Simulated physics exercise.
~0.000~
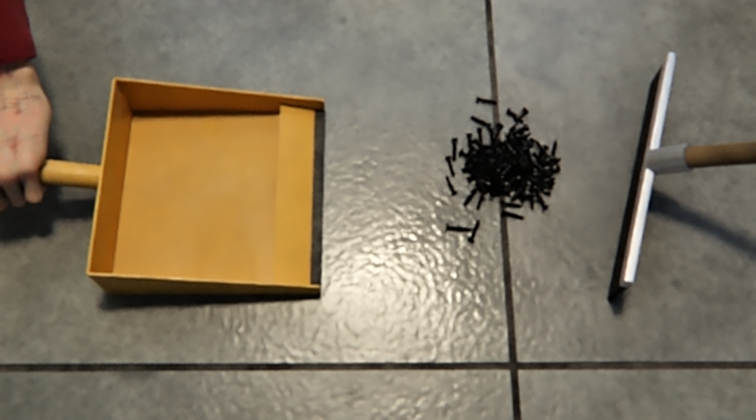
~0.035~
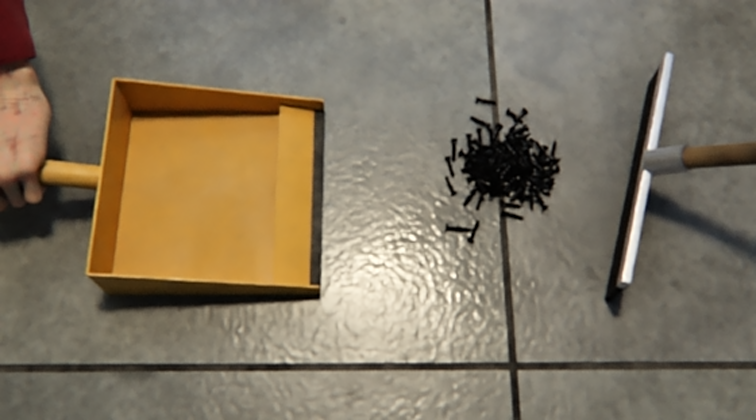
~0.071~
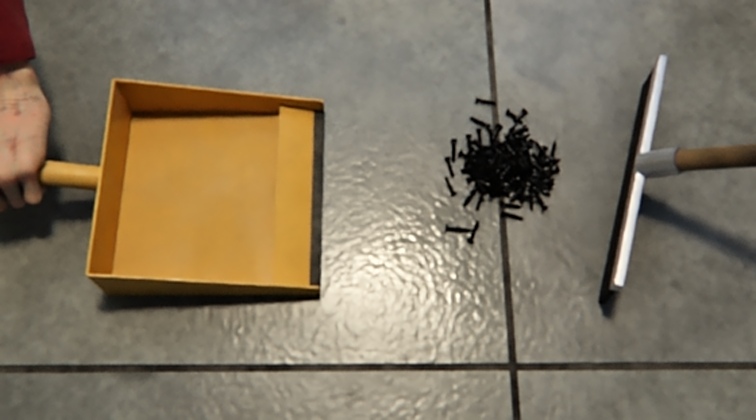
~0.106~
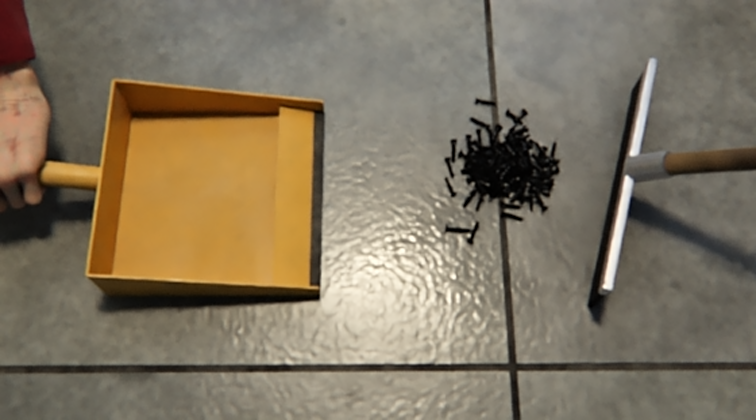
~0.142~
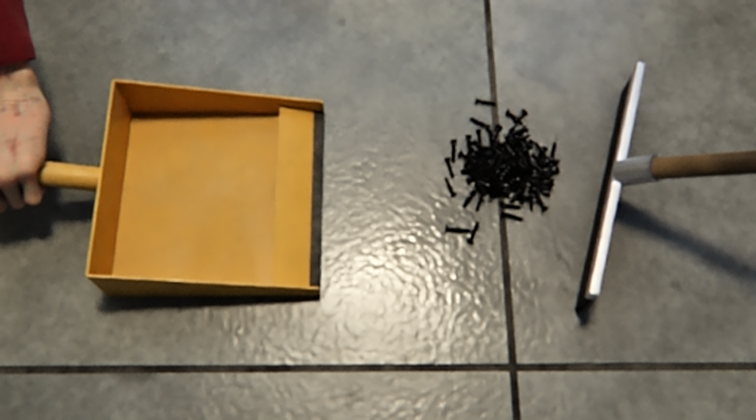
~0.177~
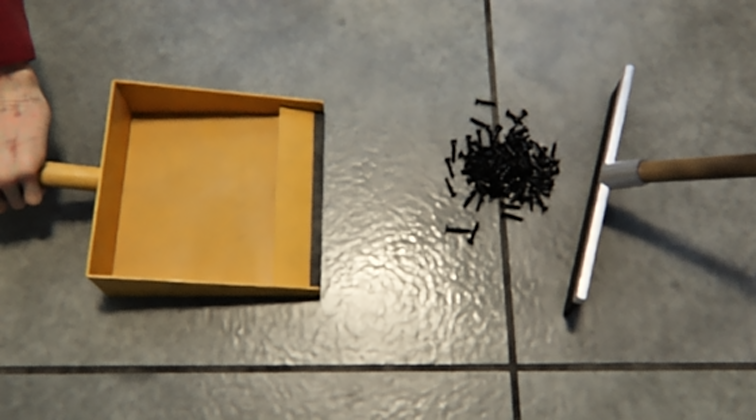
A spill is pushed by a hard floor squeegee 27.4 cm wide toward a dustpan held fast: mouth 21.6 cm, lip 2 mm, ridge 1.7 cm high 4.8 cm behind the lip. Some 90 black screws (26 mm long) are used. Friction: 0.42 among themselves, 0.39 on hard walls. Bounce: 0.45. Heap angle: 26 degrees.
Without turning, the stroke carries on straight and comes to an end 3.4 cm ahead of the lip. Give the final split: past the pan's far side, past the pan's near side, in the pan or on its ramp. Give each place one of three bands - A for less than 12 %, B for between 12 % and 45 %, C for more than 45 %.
One by one: Far side: Low, near side: Low, pan: Low.
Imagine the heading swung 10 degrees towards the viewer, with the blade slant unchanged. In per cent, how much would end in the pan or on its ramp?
Roughly 0 percent.
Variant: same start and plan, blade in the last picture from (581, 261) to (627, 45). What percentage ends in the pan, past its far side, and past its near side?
You'd see pan at 0, far at 60 and near at 0.
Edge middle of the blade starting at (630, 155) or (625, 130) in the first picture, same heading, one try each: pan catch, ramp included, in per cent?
Close to 0 in a hundred, then close to 0 in a hundred.
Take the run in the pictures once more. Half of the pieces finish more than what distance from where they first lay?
That distance is close to 14 cm.
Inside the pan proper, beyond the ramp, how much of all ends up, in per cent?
It comes to some 0 per cent.
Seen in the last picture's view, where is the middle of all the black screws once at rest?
At about (392, 168).
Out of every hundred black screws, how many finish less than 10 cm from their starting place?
About 20 percent.
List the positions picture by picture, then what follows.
Blade from (626, 282) to (669, 61), moved 0.0 cm, 0 of the pieces shifted so far; middle of the pieces at (506, 163); pan at (204, 198), in the first picture.
Blade from (623, 283) to (666, 62), moved 0.2 cm, 0 of the pieces shifted so far; middle of the pieces at (506, 164), in the second picture.
Blade from (616, 285) to (660, 64), moved 1.0 cm, 0 of the pieces shifted so far; middle of the pieces at (506, 164), in the third picture.
Blade from (605, 289) to (650, 68), moved 2.2 cm, 0 of the pieces shifted so far; middle of the pieces at (505, 165), in the fourth picture.
Blade from (592, 294) to (638, 71), moved 3.6 cm, 0 of the pieces shifted so far; middle of the pieces at (505, 165), in the fifth picture.
Blade from (579, 298) to (627, 74), moved 5.0 cm, 0 of the pieces shifted so far; middle of the pieces at (506, 165); pan at (204, 200). Its pace works out near 0.39 m/s, heading 18 degrees towards the viewer's side, in the sixth picture.
After 0.46 s, middle of the blade 19 cm from the lip; 0 % over the lip, far side 0 %, near side 0 %.
Then, at 0.65 s, middle of the blade 12 cm from the lip; 0 % over the lip, far side 5 %, near side 0 %.
After 0.96 s, middle of the blade 8 cm from the lip; 0 % over the lip, far side 5 %, near side 0 %.
In the end, at 1.5 s, far side 5 %, near side 0 %, pan 0 %, in front of the lip or behind the blade 95 %.
